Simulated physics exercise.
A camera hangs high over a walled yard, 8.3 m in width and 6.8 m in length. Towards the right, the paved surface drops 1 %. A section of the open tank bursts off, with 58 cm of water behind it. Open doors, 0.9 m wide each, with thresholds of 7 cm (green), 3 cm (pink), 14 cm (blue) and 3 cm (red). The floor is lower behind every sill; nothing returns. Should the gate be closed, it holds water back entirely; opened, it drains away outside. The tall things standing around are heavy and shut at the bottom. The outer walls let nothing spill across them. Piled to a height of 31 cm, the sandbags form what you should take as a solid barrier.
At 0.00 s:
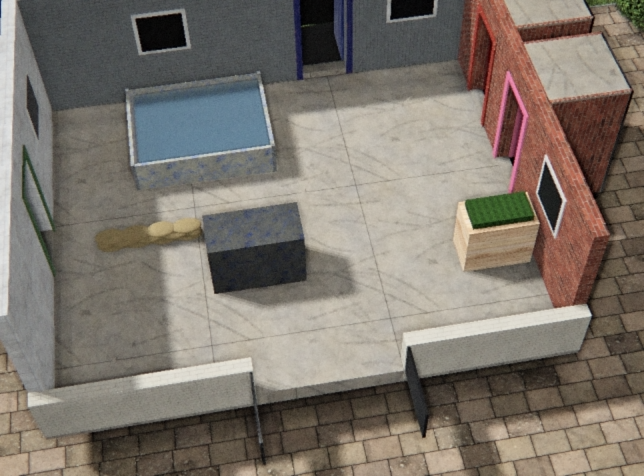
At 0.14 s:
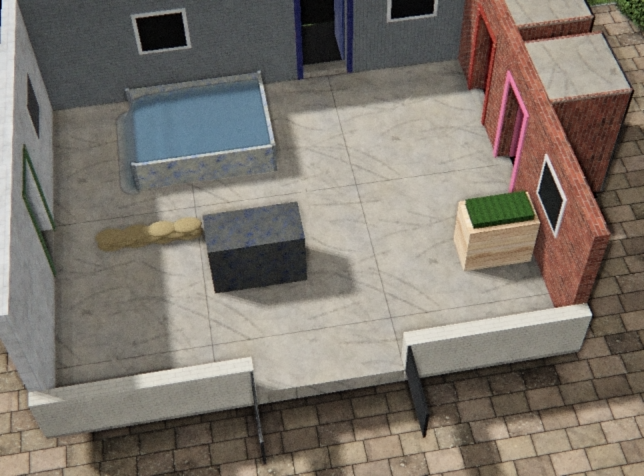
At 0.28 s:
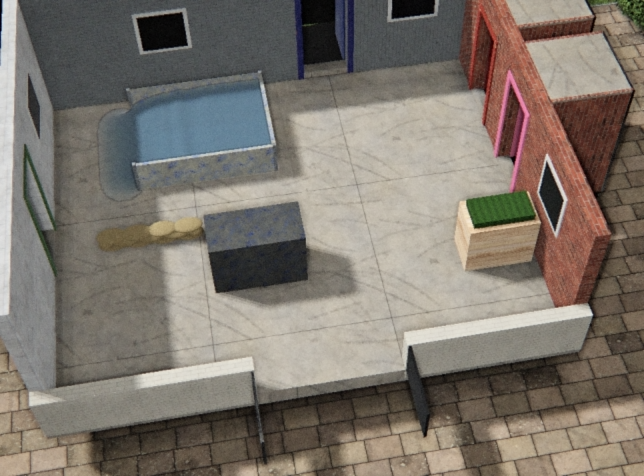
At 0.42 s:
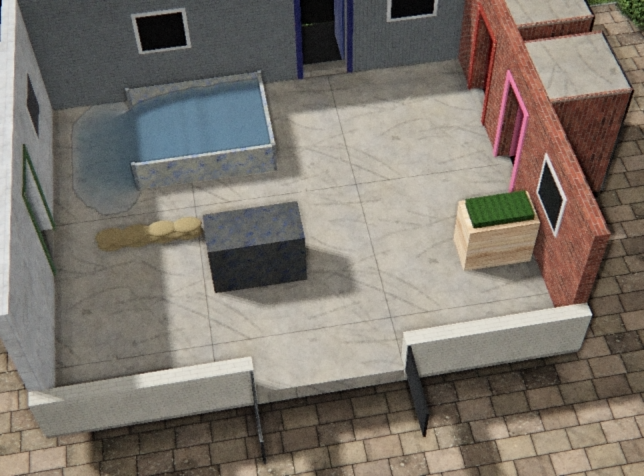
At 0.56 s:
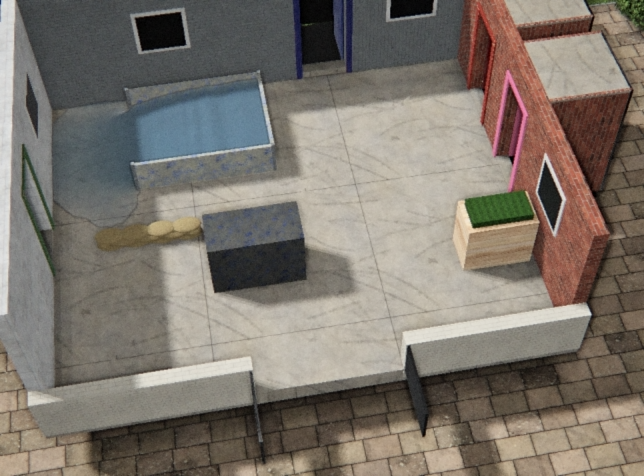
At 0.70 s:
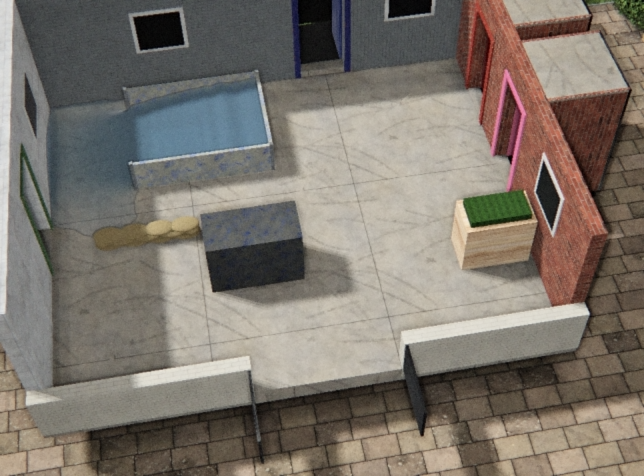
In a walled paved yard, water poured out through the left side of an open tank at the back and spread across the paving to the wall on the left, while everything else stayed still.
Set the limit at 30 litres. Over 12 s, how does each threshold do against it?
In order: For the green door I'd say above the limit. For the pink door I'd say above the limit. For the blue door I'd say within the limit. For the red door I'd say above the limit.
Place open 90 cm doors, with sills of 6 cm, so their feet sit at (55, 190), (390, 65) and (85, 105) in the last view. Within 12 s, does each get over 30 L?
More, less, more.
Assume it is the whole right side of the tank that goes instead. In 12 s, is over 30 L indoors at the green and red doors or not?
Green door doesn't reach it, red door surpasses it.
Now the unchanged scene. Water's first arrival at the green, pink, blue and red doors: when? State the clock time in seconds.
Arrival times: Green 1.1 seconds, pink 6.5 seconds, blue 3.2 seconds, red 5.0 seconds.
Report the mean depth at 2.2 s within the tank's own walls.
It averages close to 25 cm.
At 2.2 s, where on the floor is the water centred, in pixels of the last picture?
I'd put it close to (135, 156).
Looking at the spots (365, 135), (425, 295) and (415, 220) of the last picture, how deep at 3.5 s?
Depths in turn: Roughly 0, 0 and 0 centimetres.
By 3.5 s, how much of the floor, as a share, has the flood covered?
I'd say around 30 %.
After 1.4 s water covers 10 % of the floor and is deepest (46 cm) near (51, 113); green door 11 cm at the sill, 0 L in, pink door not reached, blue door not reached, red door not reached.
After 2.2 s water covers 15 % of the floor and is deepest (41 cm) near (51, 160); green door 13 cm at the sill, 8 L in, pink door not reached, blue door not reached, red door not reached.
After 3.5 s water covers 30 % of the floor and is deepest (28 cm) near (103, 233); green door 12 cm at the sill, 30 L in, pink door not reached, blue door 6 cm at the sill, 0 L in, red door not reached.
After 7.0 s water covers 80 % of the floor and is deepest (10 cm) near (78, 406); green door 8 cm at the sill, 69 L in, pink door 3 cm at the sill, 0 L in, blue door 3 cm at the sill, 0 L in, red door 7 cm at the sill, 44 L in.
After 12.0 s water covers 90 % of the floor and is deepest (11 cm) near (524, 263); green door 5 cm at the sill, 71 L in, pink door 7 cm at the sill, 57 L in, blue door 2 cm at the sill, 0 L in, red door 7 cm at the sill, 86 L in.
